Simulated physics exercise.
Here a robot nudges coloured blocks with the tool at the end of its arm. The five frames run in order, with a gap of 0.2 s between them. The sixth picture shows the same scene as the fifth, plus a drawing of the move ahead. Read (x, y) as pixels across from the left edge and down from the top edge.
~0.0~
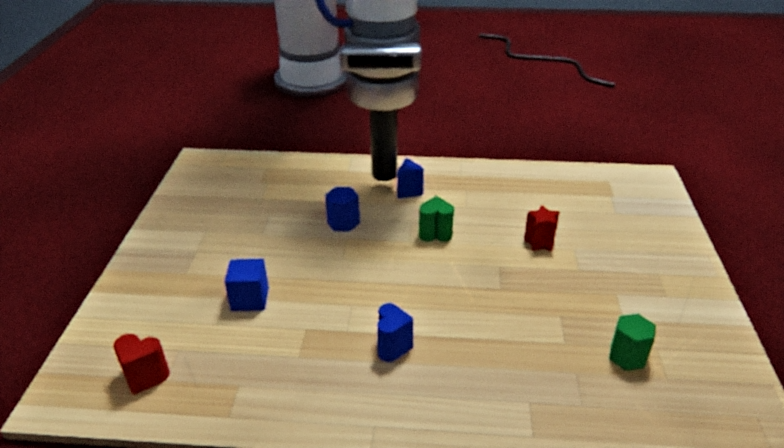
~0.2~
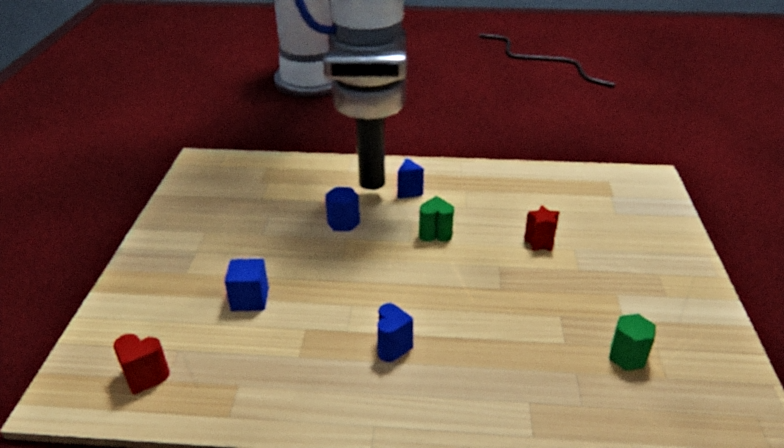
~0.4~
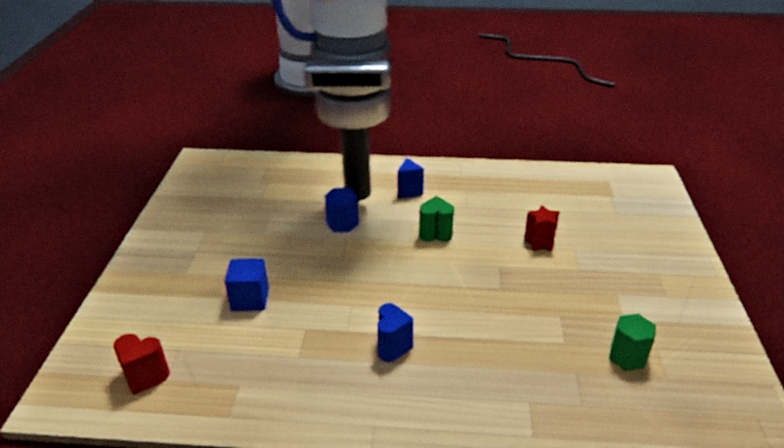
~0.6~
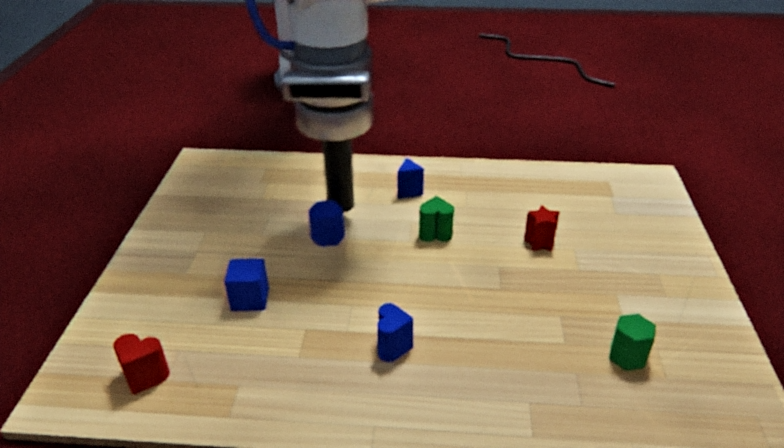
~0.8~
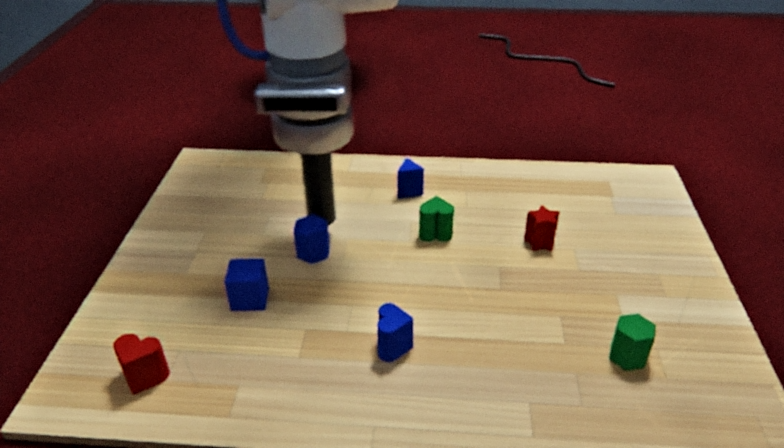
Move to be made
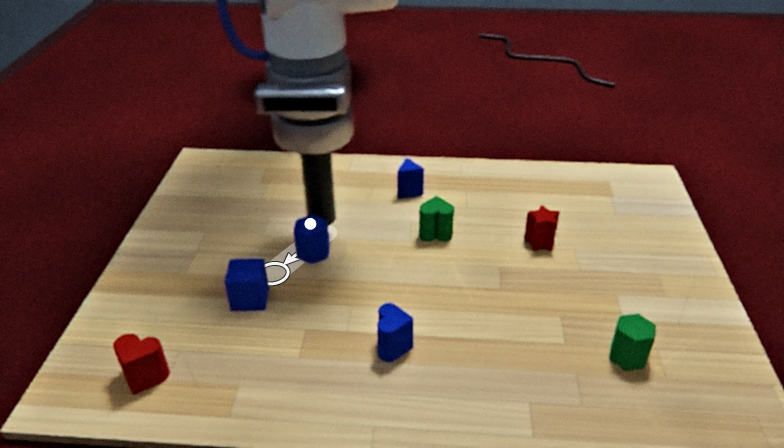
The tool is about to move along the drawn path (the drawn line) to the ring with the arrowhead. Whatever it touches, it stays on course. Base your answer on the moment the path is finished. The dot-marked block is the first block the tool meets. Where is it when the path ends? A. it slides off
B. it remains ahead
A - it slides off.
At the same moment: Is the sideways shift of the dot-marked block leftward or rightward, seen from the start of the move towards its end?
It's set to shift left.
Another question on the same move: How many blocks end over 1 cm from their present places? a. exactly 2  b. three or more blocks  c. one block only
My pick is c.
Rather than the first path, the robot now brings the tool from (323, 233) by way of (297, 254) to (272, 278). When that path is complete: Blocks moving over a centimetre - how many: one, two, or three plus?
My forecast: 1.
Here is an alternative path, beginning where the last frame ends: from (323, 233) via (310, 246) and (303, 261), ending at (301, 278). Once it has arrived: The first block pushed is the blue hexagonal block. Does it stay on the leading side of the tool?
Still being pushed.
The line goes straight from (323, 233) to (273, 273); the dot is on the blue hexagonal block.
The first path, step by step. Halfway along, tool (296, 238); blue hexagonal block (299, 244), turned 50° anticlockwise.
At the end, tool (270, 259); blue square unmoved; blue hexagonal block (296, 254), turned 85° anticlockwise.
